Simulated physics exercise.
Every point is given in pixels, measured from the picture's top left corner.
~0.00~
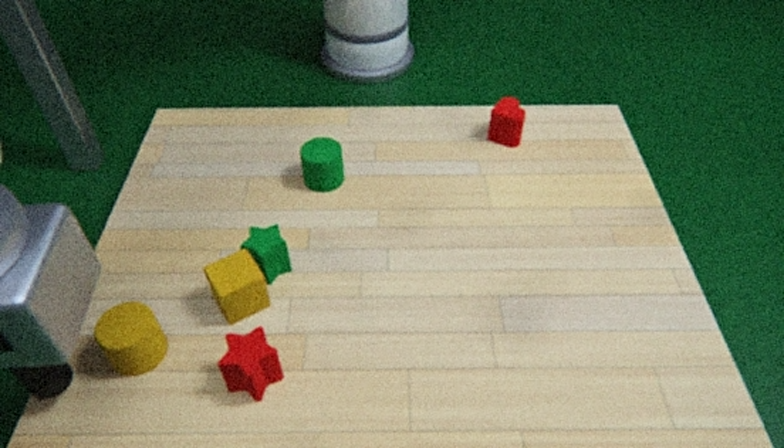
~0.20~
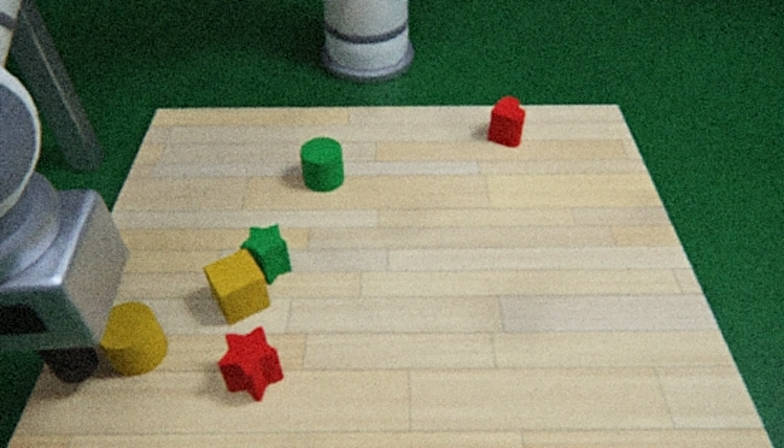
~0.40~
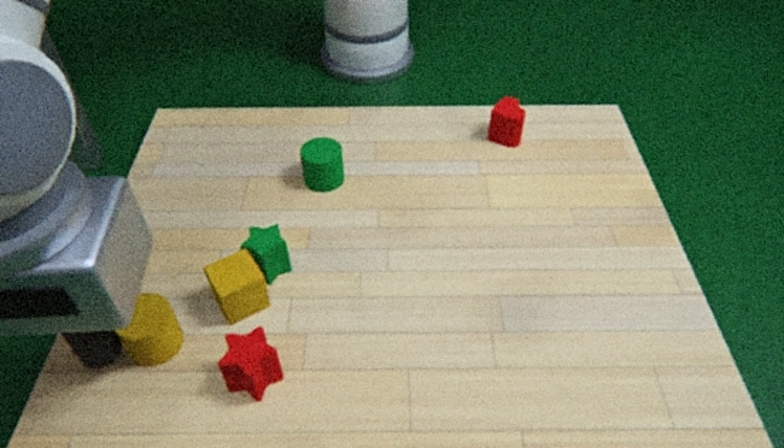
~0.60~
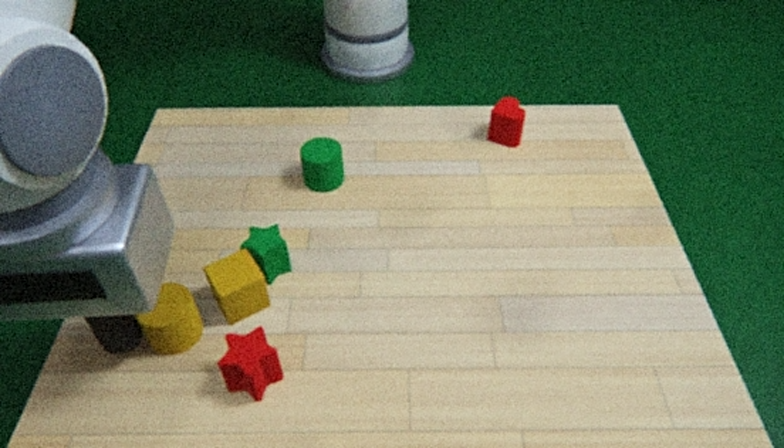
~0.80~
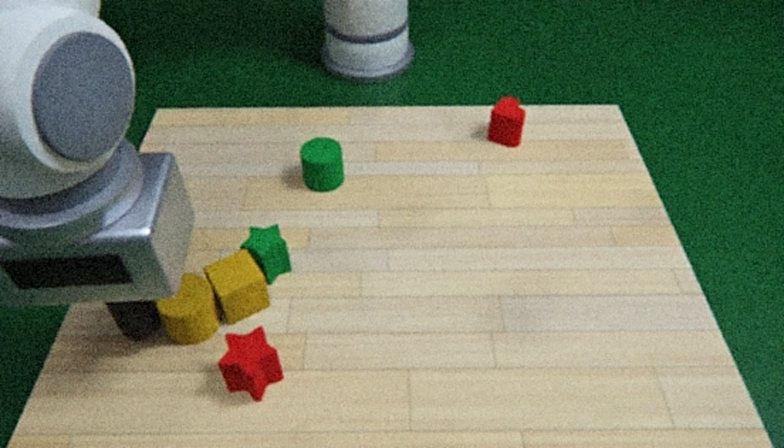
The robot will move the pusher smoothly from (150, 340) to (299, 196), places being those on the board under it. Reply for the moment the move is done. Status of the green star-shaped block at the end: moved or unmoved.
The green star-shaped block will be pushed away from where it stands.
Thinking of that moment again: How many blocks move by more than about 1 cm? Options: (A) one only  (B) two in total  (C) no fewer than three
Choice C: No fewer than three.
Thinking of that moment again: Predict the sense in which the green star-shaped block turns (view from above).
The answer is counter-clockwise.
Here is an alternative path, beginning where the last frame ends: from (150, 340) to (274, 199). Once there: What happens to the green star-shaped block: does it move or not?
By the last moment of the path, the green star-shaped block has shifted.
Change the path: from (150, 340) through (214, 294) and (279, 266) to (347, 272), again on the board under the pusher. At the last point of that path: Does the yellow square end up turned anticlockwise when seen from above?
Short answer: No.
What follows on the original path. One third of the way, pusher at (200, 270); yellow circular block at (227, 272); yellow square at (279, 262); green star-shaped block at (281, 227), turned 40° anticlockwise.
Two thirds of the way, pusher at (252, 222); yellow circular block at (227, 272); yellow square at (279, 262); green star-shaped block at (281, 227), turned 40° anticlockwise.
At the end, pusher at (297, 182); yellow circular block at (227, 272); yellow square at (279, 262); green star-shaped block at (281, 227), turned 40° anticlockwise; green circular block still.
